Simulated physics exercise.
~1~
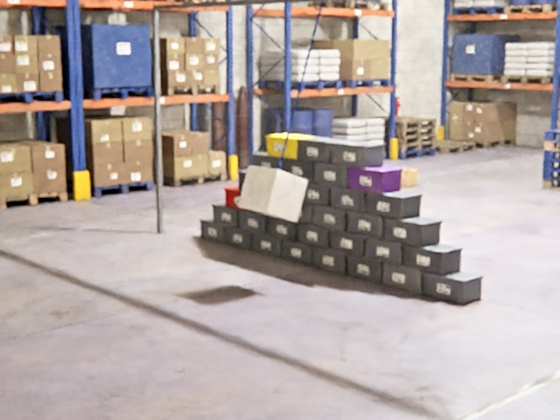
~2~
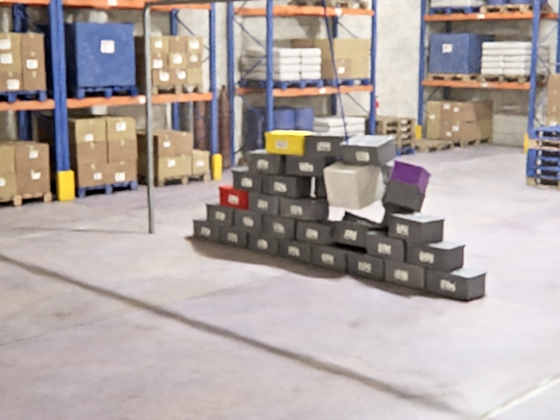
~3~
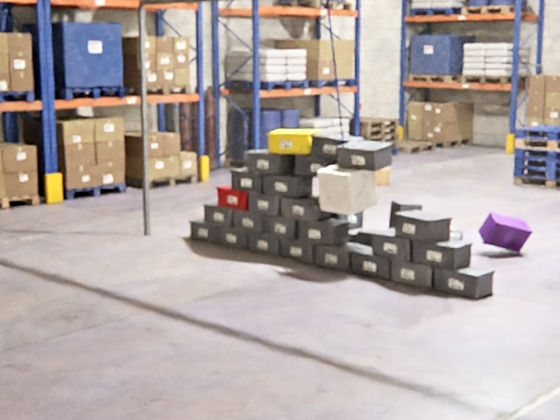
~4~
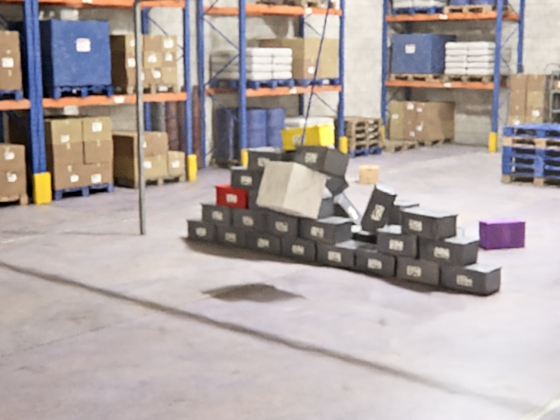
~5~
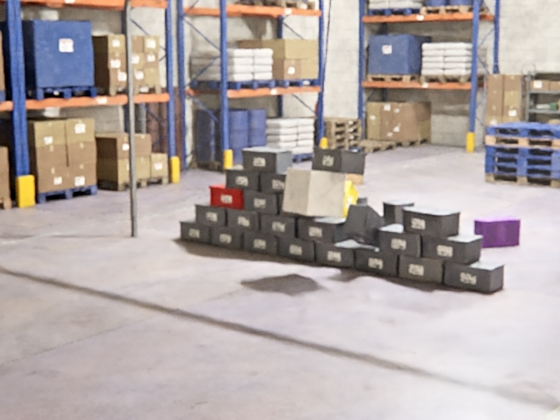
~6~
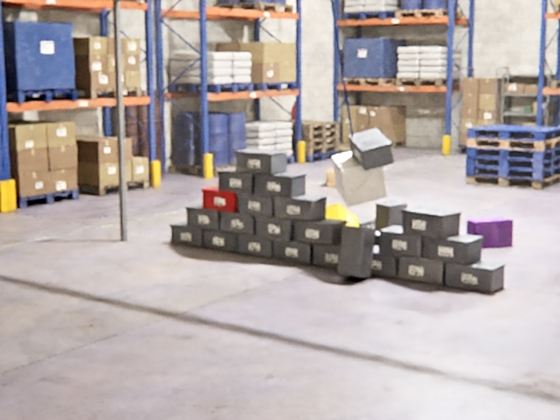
A swinging pale block smashes through the dark tote pyramid, toppling purple and yellow totes.
